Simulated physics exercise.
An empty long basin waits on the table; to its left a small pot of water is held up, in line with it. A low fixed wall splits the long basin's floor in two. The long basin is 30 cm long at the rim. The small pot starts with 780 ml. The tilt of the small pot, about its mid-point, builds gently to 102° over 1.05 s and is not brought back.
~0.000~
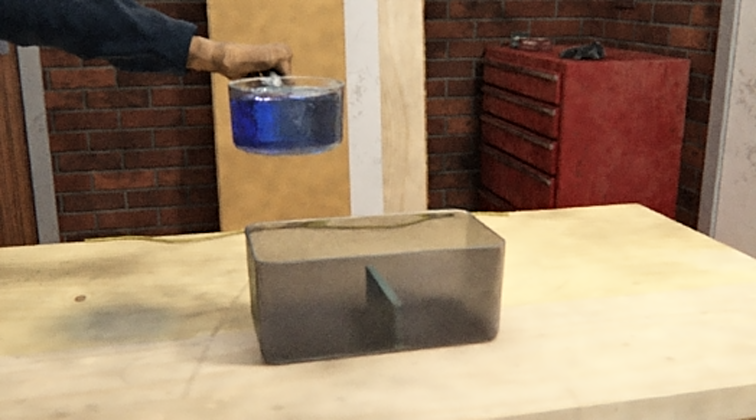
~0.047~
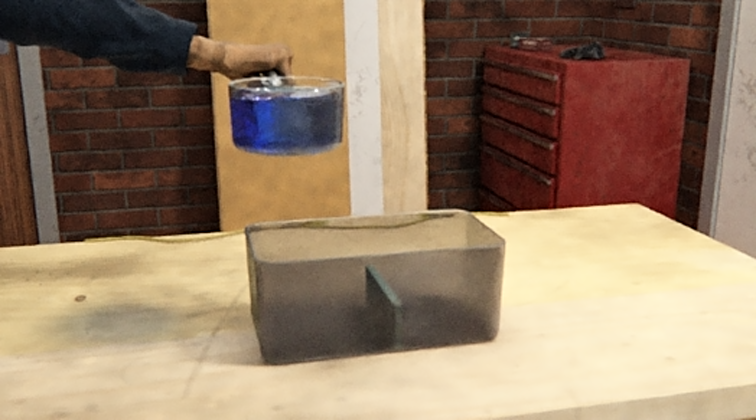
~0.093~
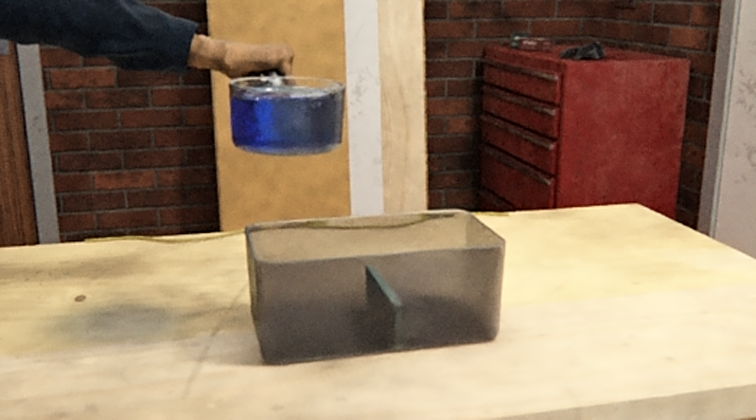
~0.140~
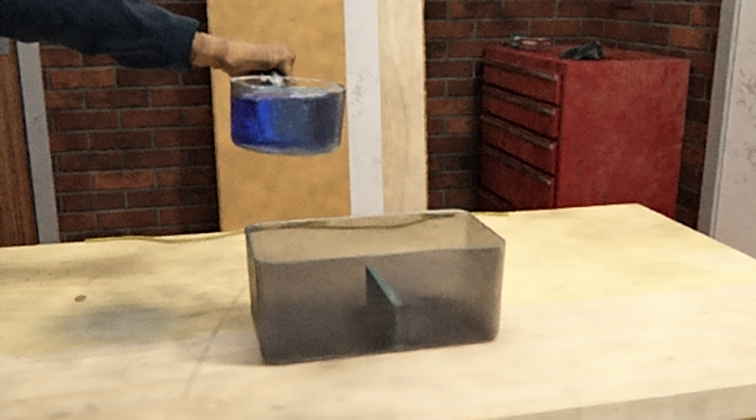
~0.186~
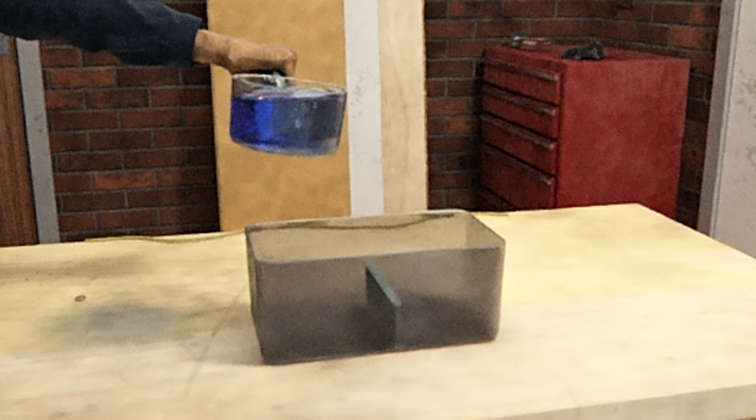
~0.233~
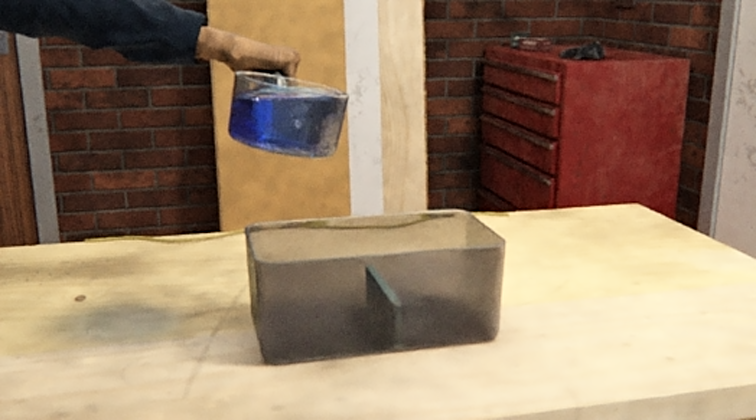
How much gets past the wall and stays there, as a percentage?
About 72 per cent.
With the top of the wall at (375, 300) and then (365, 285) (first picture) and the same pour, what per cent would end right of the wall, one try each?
In turn about 75 and 90 per cent.
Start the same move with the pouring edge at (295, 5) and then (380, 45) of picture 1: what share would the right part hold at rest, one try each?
First 40, then 95 per cent.
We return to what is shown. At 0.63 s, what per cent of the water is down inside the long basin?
About 10 per cent.
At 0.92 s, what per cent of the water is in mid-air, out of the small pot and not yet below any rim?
Near 12 in a hundred.
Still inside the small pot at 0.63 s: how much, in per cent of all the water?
About 58 per cent.
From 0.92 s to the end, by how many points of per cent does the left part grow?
Some 18 per cent.
Then, 0.63 s in, the tilt is 66° and 57 per cent is still to pour, 2 is left of the wall and 9 right of it.
Then, 0.92 s in, the tilt is 98° and 11 per cent is still to pour, 8 is left of the wall and 68 right of it.
Then, 1.22 s in, the tilt is 102° and 1 per cent is still to pour, 25 is left of the wall and 72 right of it.
Then, 1.55 s in, the tilt is 102° and 0 per cent is still to pour, 27 is left of the wall and 72 right of it.
Finally, 27 per cent lies left of the wall, 72 right of it and 1 outside.
